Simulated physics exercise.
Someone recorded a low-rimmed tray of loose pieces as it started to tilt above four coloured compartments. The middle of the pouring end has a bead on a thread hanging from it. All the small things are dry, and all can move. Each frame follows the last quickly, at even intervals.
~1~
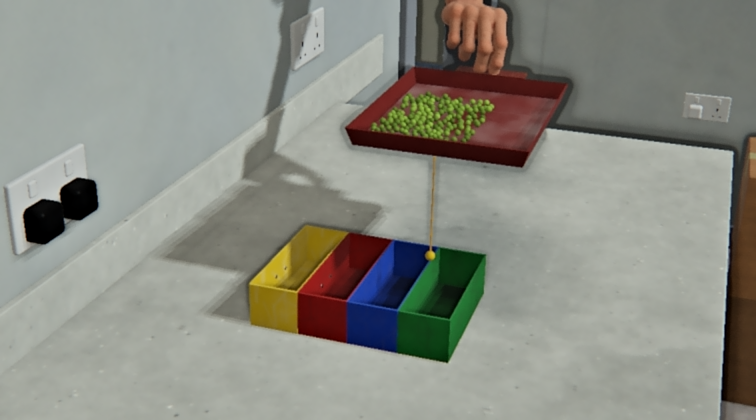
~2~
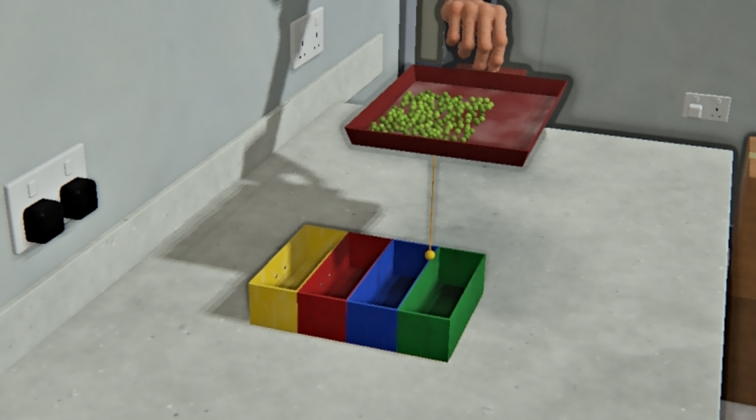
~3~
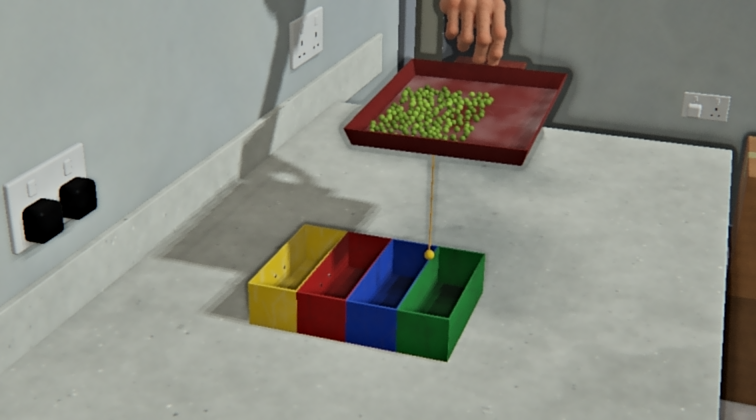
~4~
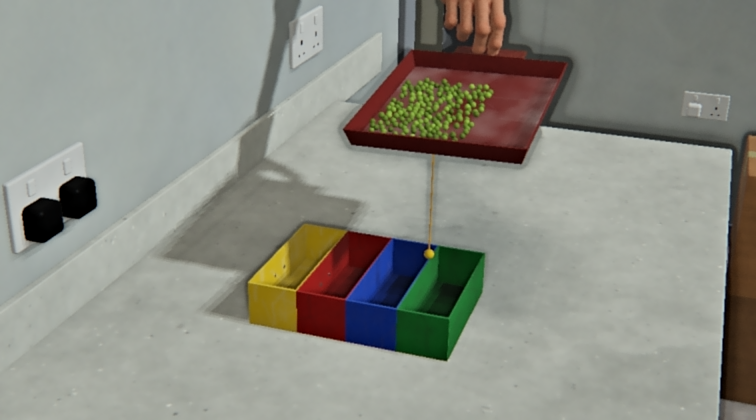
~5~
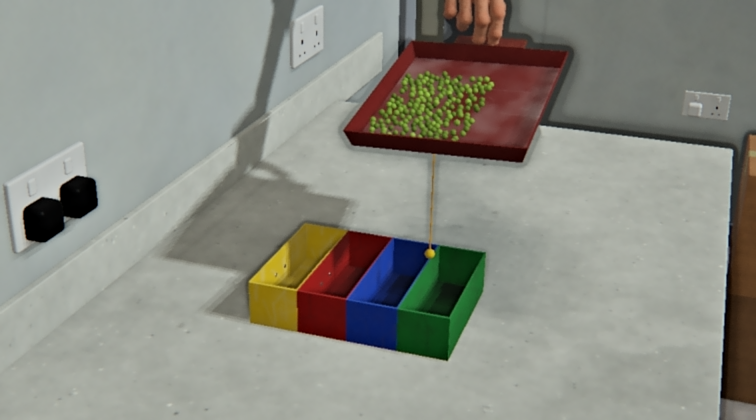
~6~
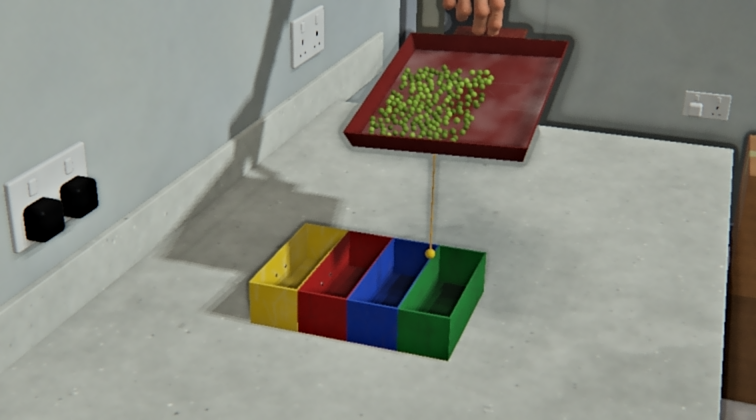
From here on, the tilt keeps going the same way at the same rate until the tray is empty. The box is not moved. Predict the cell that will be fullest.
I would say the red cell.
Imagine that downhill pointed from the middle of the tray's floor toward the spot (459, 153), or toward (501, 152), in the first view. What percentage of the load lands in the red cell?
Lab note: Try 1 = 0 %, try 2 = 0 %.
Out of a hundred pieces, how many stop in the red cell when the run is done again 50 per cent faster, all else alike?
Roughly 60 percent.
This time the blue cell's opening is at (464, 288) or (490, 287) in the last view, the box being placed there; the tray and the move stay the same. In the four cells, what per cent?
Try 1: Some 70 %; try 2: Some 30 %.
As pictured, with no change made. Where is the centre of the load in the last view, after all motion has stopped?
About (345, 310).
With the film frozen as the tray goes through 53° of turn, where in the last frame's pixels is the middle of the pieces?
Somewhere about pixel (394, 126).
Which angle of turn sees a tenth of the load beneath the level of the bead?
80° or so.
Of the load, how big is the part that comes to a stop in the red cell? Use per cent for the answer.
Roughly 60 %.
Shortly afterwards, tray tipped steeply; all but a few on the tray; only a few in the red cell; only a few in the yellow cell.
Next, tray tipped right over; near a third on the tray; near a quarter in the red cell; a little in the blue cell; a little in the yellow cell; only a few in the green cell; near a quarter falling or outside the box.
Some moments later, tray tipped past a quarter turn; near two thirds in the red cell; near a quarter in the blue cell; a little in the yellow cell; only a few in the green cell; only a few falling or outside the box.
In the end, tray tipped past a quarter turn; near two thirds in the red cell; near a quarter in the blue cell; a little in the yellow cell; only a few in the green cell; only a few outside the box.
